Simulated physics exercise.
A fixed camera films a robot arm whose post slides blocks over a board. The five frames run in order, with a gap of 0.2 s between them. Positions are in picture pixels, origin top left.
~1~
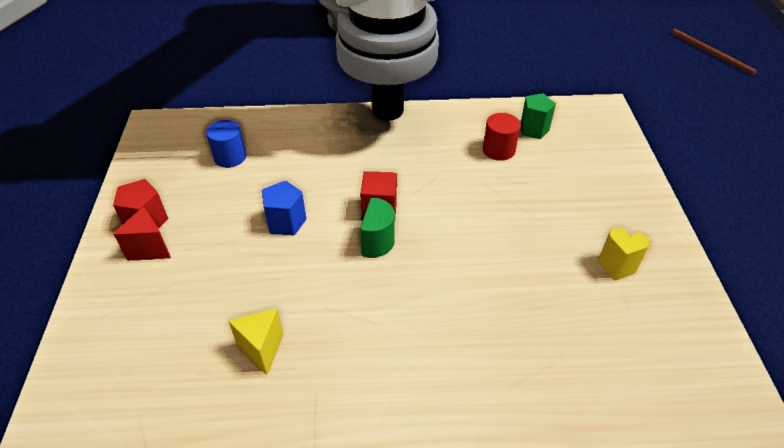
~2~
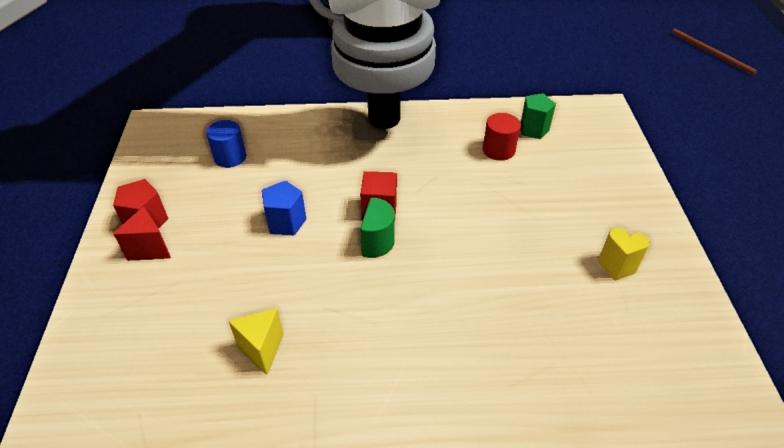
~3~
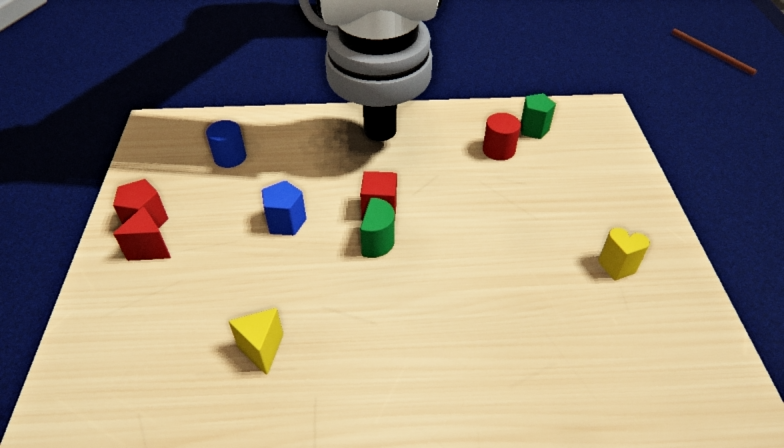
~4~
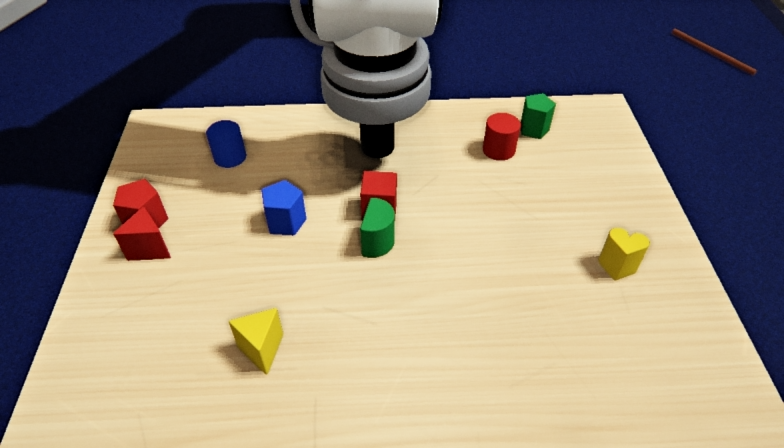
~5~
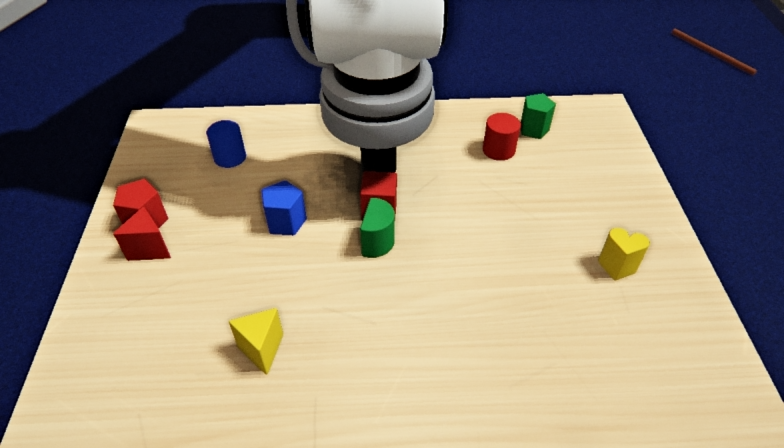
To begin with, a robot arm with a black post hangs over the far edge of a wooden board scattered with red, blue, green and yellow blocks. The arm then moves steadily toward the viewer, bringing the post up behind the red block and green half-round block, while all the blocks stay still.
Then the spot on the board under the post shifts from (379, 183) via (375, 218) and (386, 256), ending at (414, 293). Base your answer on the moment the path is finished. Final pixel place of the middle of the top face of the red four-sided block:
At roughly (399, 298).
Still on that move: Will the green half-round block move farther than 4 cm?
Yes, that is what happens.
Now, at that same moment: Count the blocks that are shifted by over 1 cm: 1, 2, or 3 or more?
It should be two.
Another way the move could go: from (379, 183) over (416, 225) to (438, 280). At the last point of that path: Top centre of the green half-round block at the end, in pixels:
It will likely be found at (365, 241).
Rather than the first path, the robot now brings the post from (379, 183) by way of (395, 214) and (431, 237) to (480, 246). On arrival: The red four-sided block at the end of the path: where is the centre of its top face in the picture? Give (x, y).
Its top middle is near (384, 220).
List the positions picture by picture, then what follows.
Post's lower end (388, 112); blue pentagon (281, 194); green half-round block (378, 214); red four-sided block (379, 182), in the first frame.
Post (384, 120); blocks still, in the second frame.
Post (380, 132); blocks still, in the third frame.
Post (378, 149); blocks still, in the fourth frame.
Post (379, 170); blue pentagon (281, 194); green half-round block (378, 214); red four-sided block (379, 182), in the fifth frame.
On the path given first. One third of the way, post (375, 205); green half-round block (381, 249), turned 30° anticlockwise; red four-sided block (374, 218).
Two thirds of the way, post (386, 244); green half-round block (388, 295), turned 25° anticlockwise; red four-sided block (384, 260).
At the end, post (414, 281); blue pentagon still; green half-round block (390, 337); red four-sided block (399, 298), turned 25° clockwise.
